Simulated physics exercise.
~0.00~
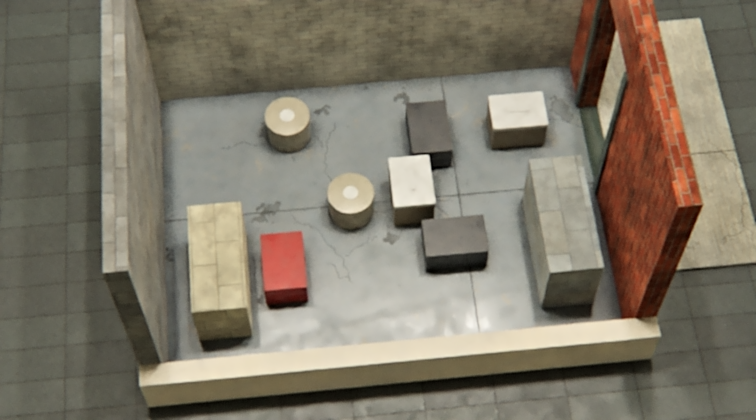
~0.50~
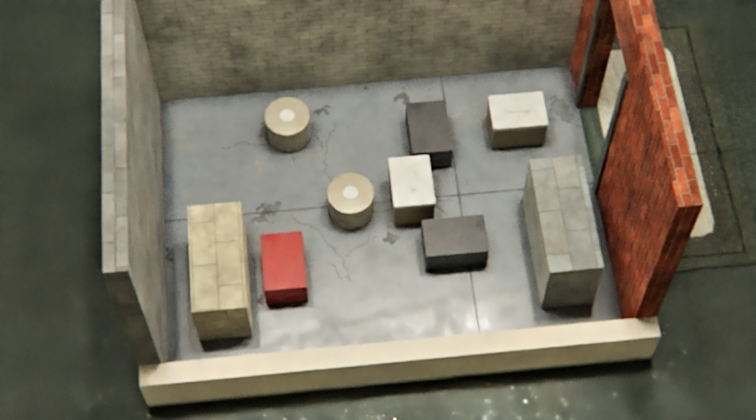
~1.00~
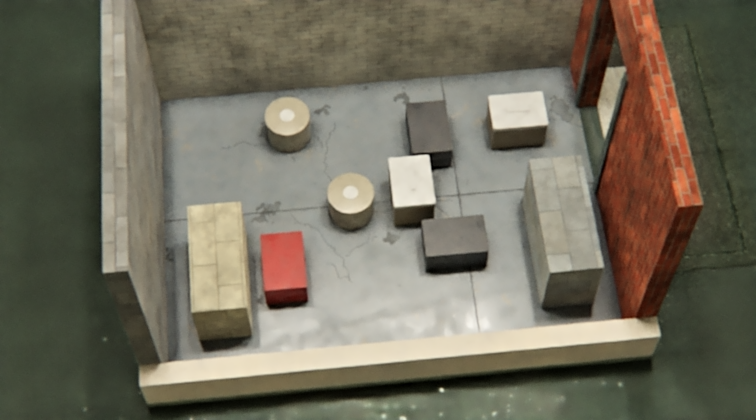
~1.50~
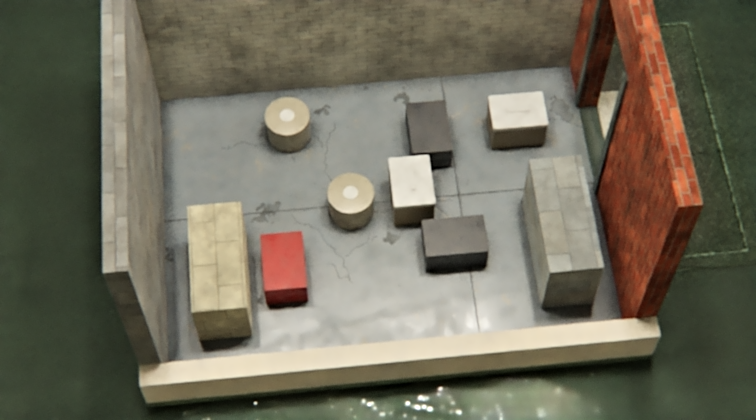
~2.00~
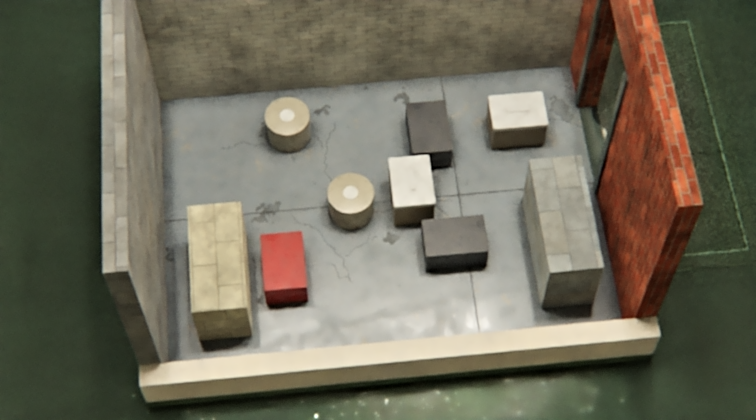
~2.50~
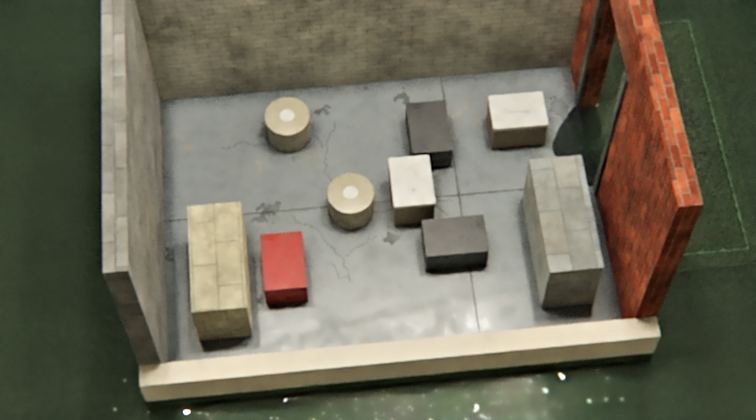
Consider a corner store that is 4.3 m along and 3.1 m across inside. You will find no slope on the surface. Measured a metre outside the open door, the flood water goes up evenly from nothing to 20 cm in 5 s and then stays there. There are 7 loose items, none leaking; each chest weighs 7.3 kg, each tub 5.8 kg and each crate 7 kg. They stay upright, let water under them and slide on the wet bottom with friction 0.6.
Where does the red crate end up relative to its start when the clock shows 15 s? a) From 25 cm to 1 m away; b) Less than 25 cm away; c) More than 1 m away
c, more than 1 m away.
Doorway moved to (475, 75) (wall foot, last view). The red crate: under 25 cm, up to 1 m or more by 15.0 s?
That would leave the red crate a long way off.
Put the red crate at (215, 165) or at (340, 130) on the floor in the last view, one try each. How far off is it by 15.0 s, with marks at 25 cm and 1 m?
In turn: It creeps a little; it goes a long way.
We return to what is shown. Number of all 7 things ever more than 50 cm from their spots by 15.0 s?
I count 7 of them.
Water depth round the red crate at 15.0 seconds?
Depth: About 8 cm.
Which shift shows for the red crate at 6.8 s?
About 0 cm by then.
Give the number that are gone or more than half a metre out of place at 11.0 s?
At that moment it comes to 6.
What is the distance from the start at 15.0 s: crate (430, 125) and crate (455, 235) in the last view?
First 200 cm, then 150 cm.
After 3.5 s the red crate is near (283, 261), 0.0 m from its start, aground; 0 afloat.
After 6.8 s the red crate is near (283, 261), 0.0 m from its start, aground; 3 afloat.
After 11.0 s the red crate is near (379, 315), 1.1 m from its start, afloat; 7 afloat.
After 15.0 s the red crate is near (411, 209), 1.3 m from its start, afloat; 7 afloat.
